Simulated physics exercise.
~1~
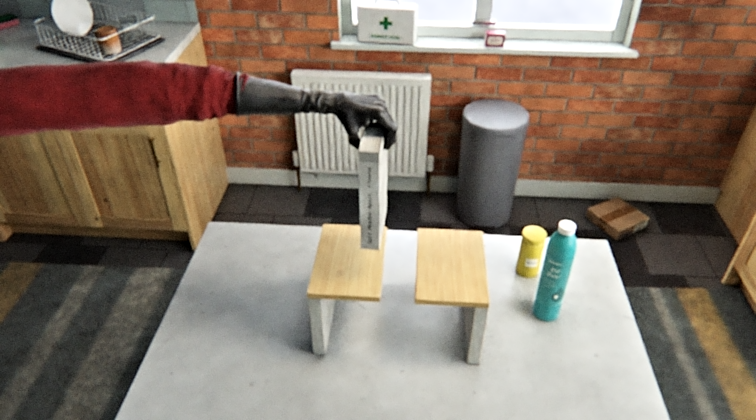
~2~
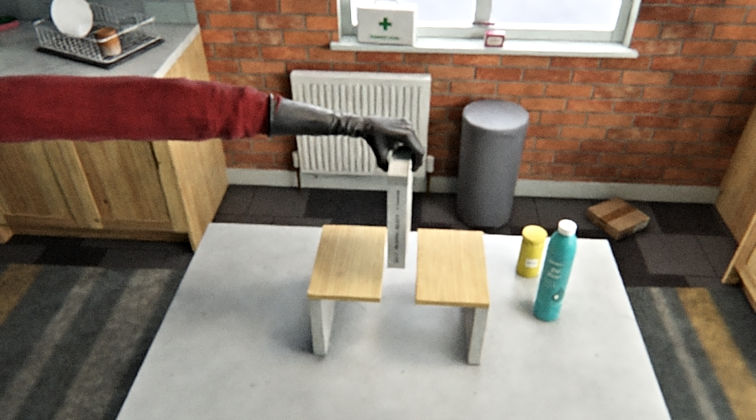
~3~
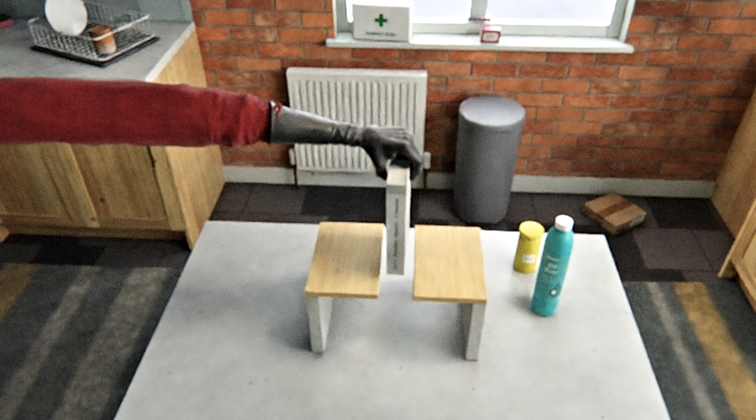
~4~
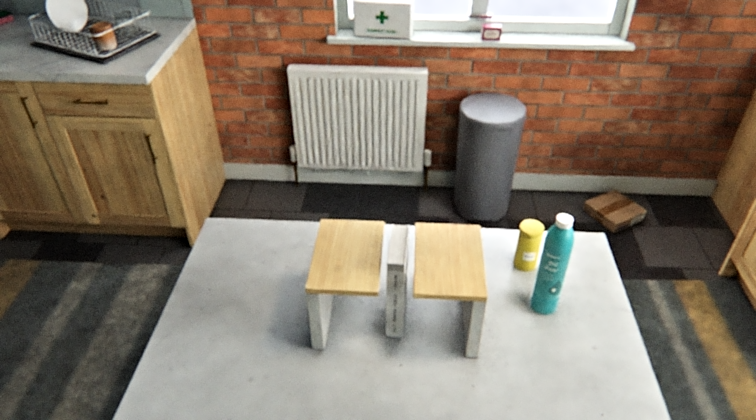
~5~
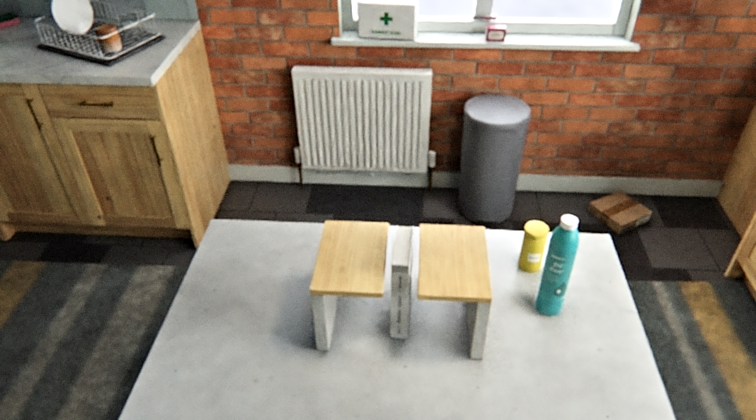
A white book, lowered by a gloved hand, drops upright between two wooden-topped supports.
